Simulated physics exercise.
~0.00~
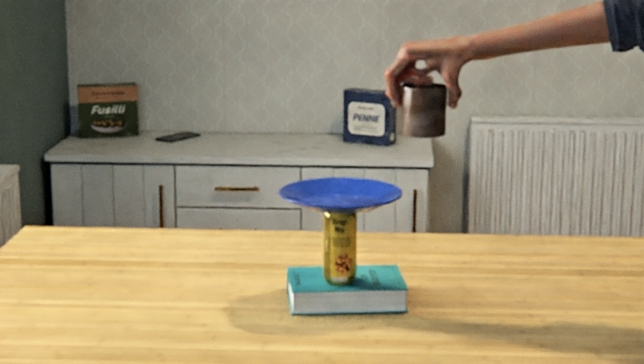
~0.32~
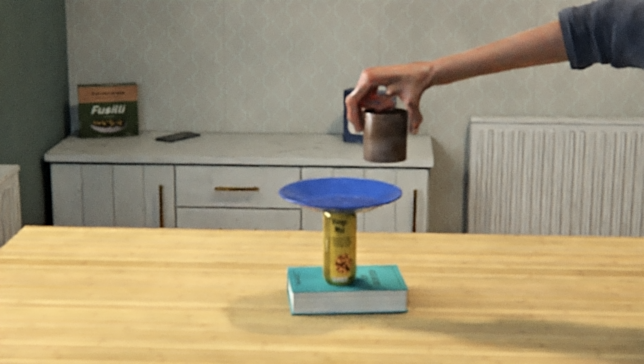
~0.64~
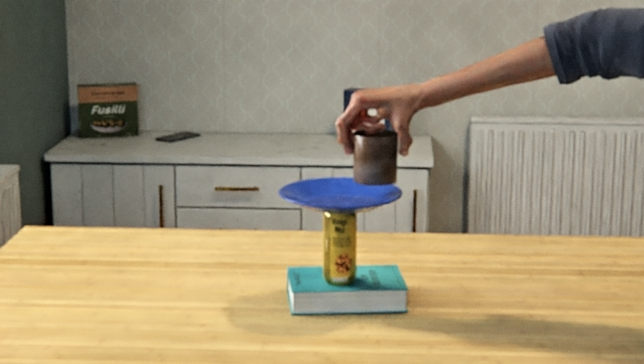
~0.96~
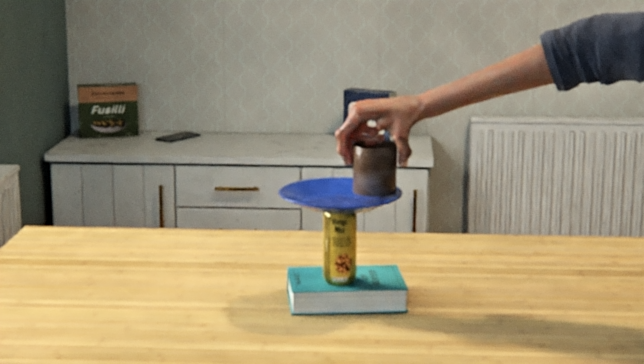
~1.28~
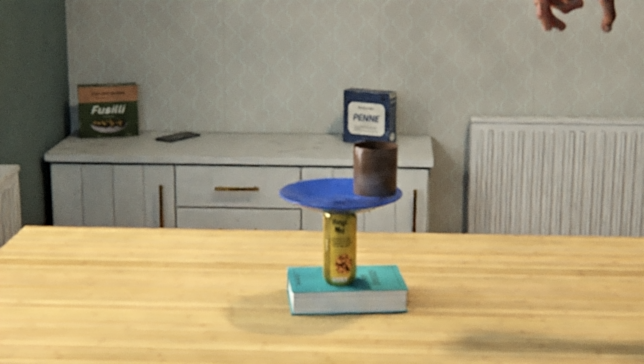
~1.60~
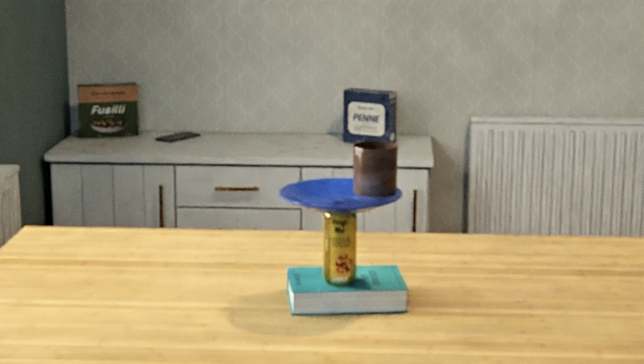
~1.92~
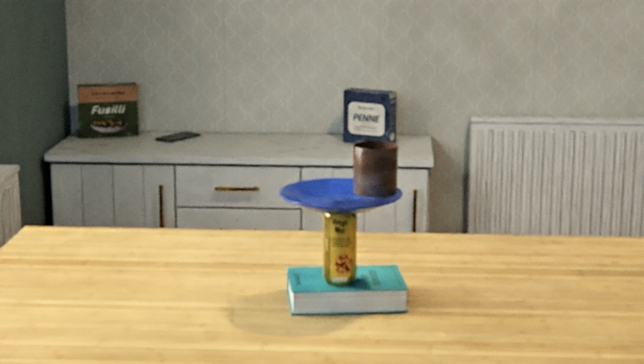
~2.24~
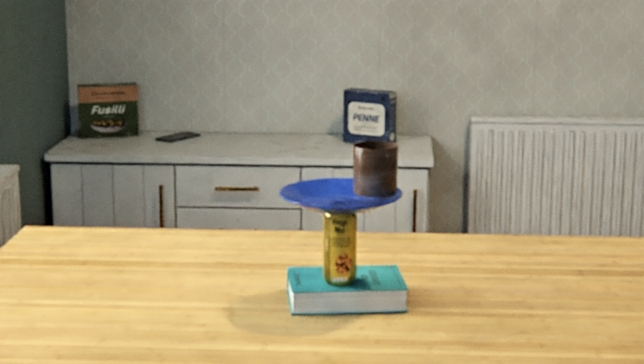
On a wooden table, a hand sets a brown cup on a balanced blue plate, and it holds.
